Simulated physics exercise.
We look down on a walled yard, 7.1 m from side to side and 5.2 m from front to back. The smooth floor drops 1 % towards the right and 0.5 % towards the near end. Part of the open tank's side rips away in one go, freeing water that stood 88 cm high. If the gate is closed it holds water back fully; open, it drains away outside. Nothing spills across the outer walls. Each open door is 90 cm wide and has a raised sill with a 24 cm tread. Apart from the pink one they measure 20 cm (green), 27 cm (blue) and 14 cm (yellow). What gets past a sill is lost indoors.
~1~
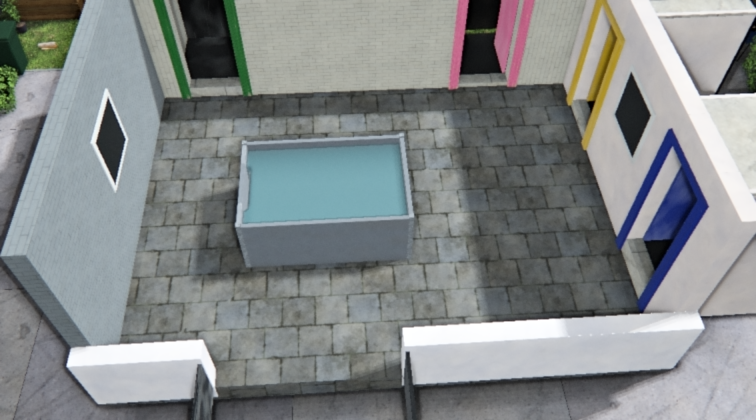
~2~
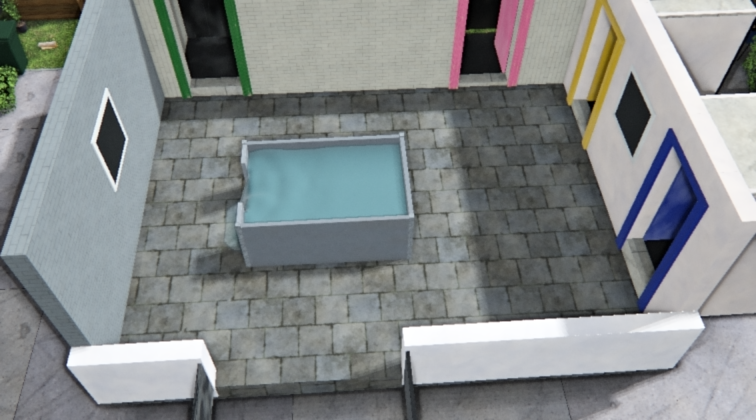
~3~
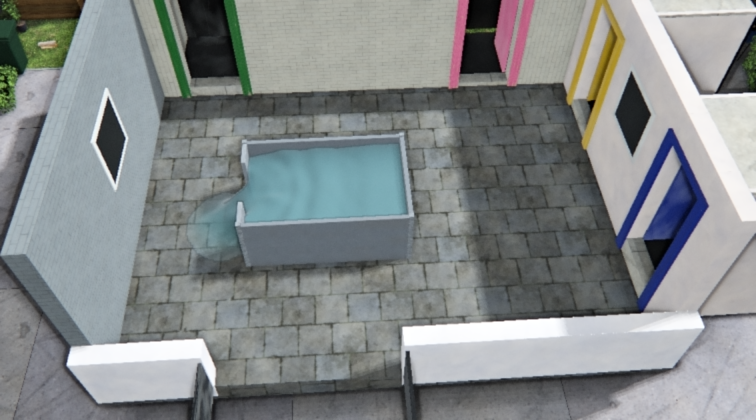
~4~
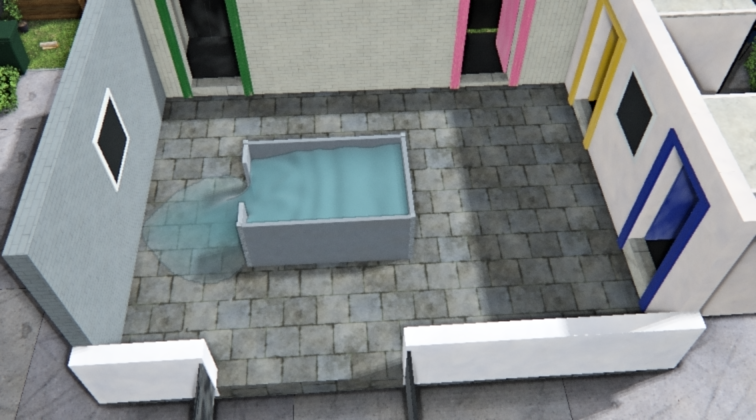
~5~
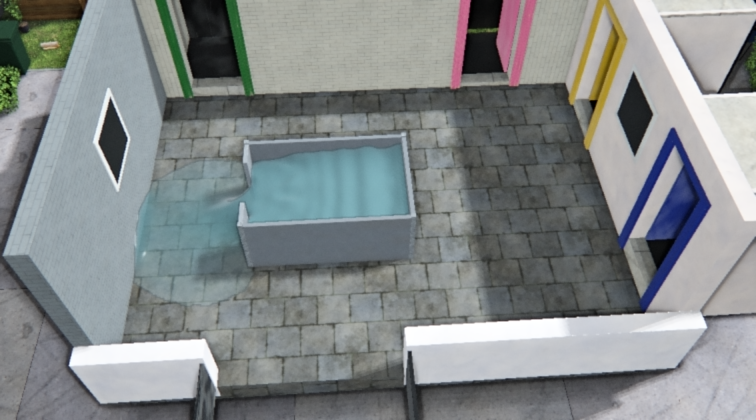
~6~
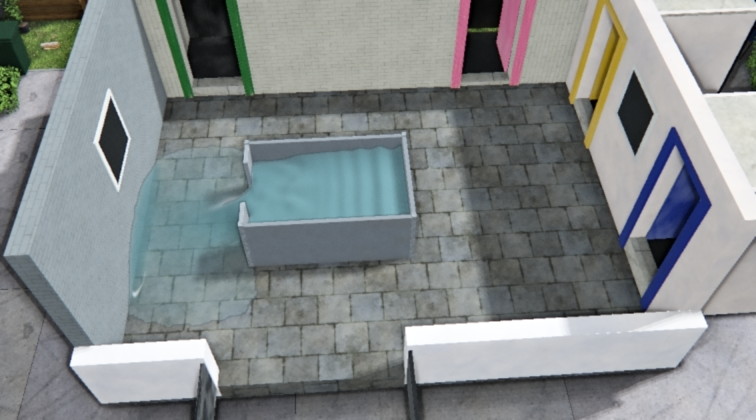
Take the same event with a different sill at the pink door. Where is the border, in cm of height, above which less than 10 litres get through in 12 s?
At least 6 cm or so.
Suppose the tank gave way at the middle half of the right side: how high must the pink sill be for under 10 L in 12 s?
Then roughly 11.0 cm.
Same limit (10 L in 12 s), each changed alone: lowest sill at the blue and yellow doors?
Roughly 12.0 cm at blue and 10.5 cm at yellow.
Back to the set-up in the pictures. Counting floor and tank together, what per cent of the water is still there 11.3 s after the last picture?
Roughly 88 in a hundred.
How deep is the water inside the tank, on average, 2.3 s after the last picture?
About 42 cm.
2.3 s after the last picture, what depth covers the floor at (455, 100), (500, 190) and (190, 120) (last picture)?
In that order: 0, 0 and 13 cm.
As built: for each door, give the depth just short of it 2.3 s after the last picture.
Depths in cm: Pink 0, green 25, blue 0, yellow 0.
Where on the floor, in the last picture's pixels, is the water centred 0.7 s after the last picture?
At about (278, 226).
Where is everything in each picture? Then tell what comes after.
In the first frame, still water, 88 cm deep, in the open tank at (325, 182); the pink door at (489, 41) is dry.
In the second frame, the front is at (230, 240), 0.3 m from the gap at (250, 209); 0.2 m2 of floor is wet, 88 cm left at the back.
In the third frame, water pours out at (250, 210) and has run 0.9 m, to (193, 238); about 13 cm deep outside, 88 cm at the back.
In the fourth frame, the front is at (147, 231), 1.6 m from the gap at (252, 212); 2.1 m2 of floor is wet, 88 cm left at the back.
In the fifth frame, the front is at (135, 275), 1.7 m from the gap at (253, 211); 3.5 m2 of floor is wet, 84 cm left at the back.
In the sixth frame, the front is at (130, 309), 1.9 m from the gap at (253, 211); 4.5 m2 of floor is wet, 77 cm left at the back; the pink door at (492, 40), 4.9 m from the gap, is still 4.4 m from the nearest water.
Then, 0.7 s after the last picture water covers 20 % of the floor, deepest (45 cm) near (118, 374); it has not reached the pink door.
Then, 2.3 s after the last picture water covers 45 % of the floor, deepest (33 cm) near (118, 374); it has not reached the pink door.
Then, 11.3 s after the last picture water covers 95 % of the floor, deepest (12 cm) near (633, 286); 8 cm at the pink door, 1 litre in over its 8 cm sill.
At the pink door as built, the water peaked near 9 cm, 10.1 s after the last picture.
With a sill of 5 cm, 16 litres would have come in within the 12 s; with 7 cm, 5 litres. So under 10 litres takes about 6 cm.
